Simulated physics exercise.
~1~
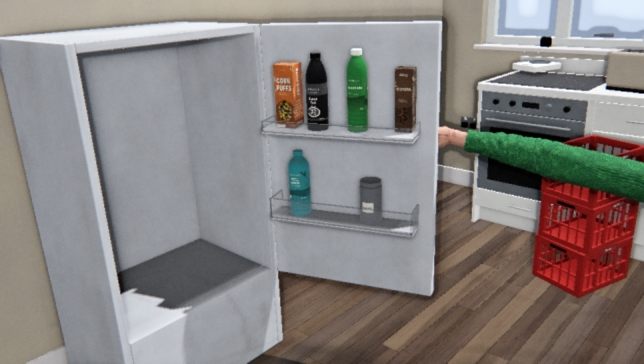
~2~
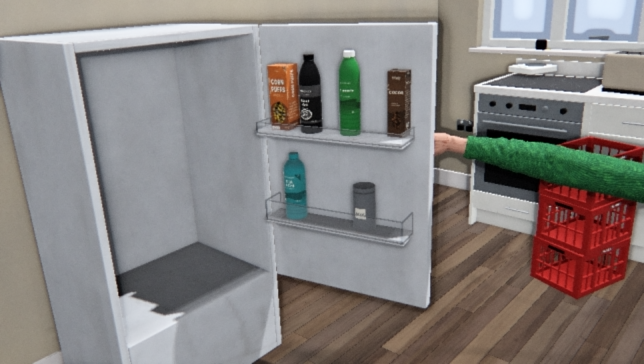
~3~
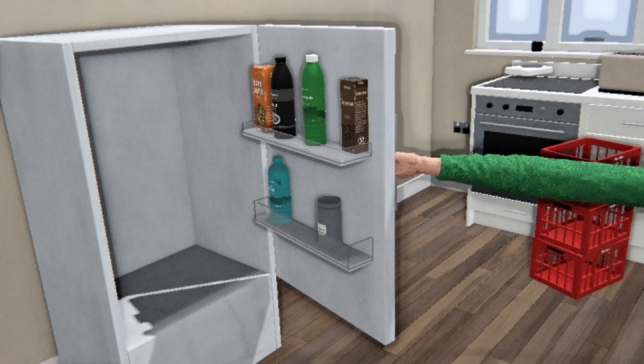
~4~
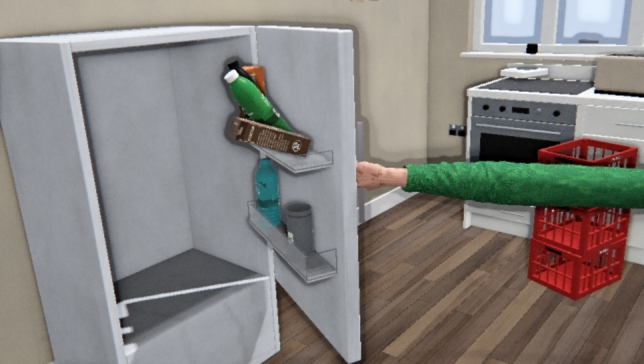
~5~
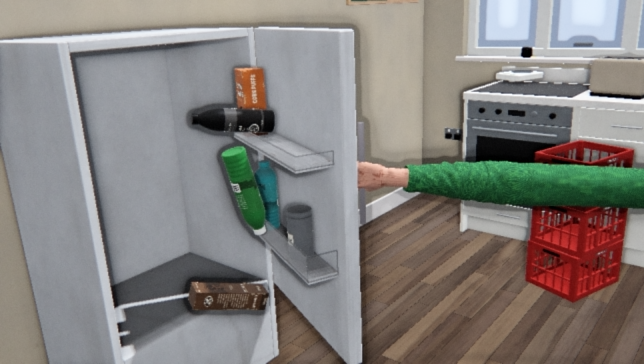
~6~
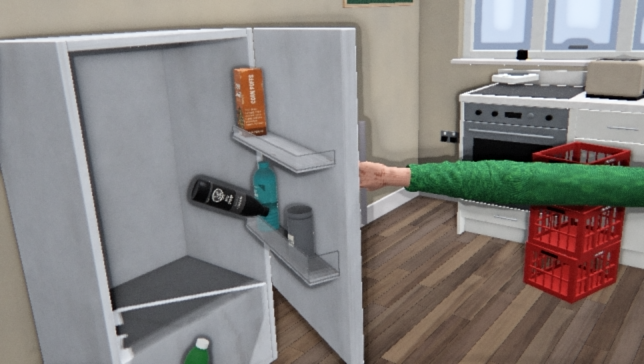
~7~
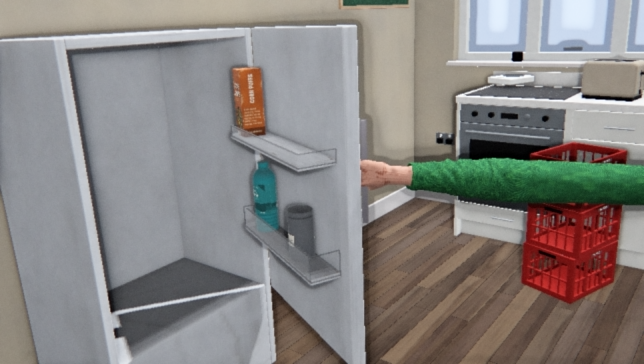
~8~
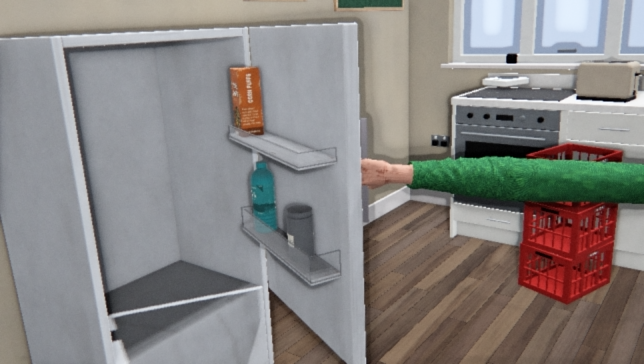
A green-sleeved arm swings a fridge door partly shut, tipping out a brown carton, green bottle and black bottle as others stay.
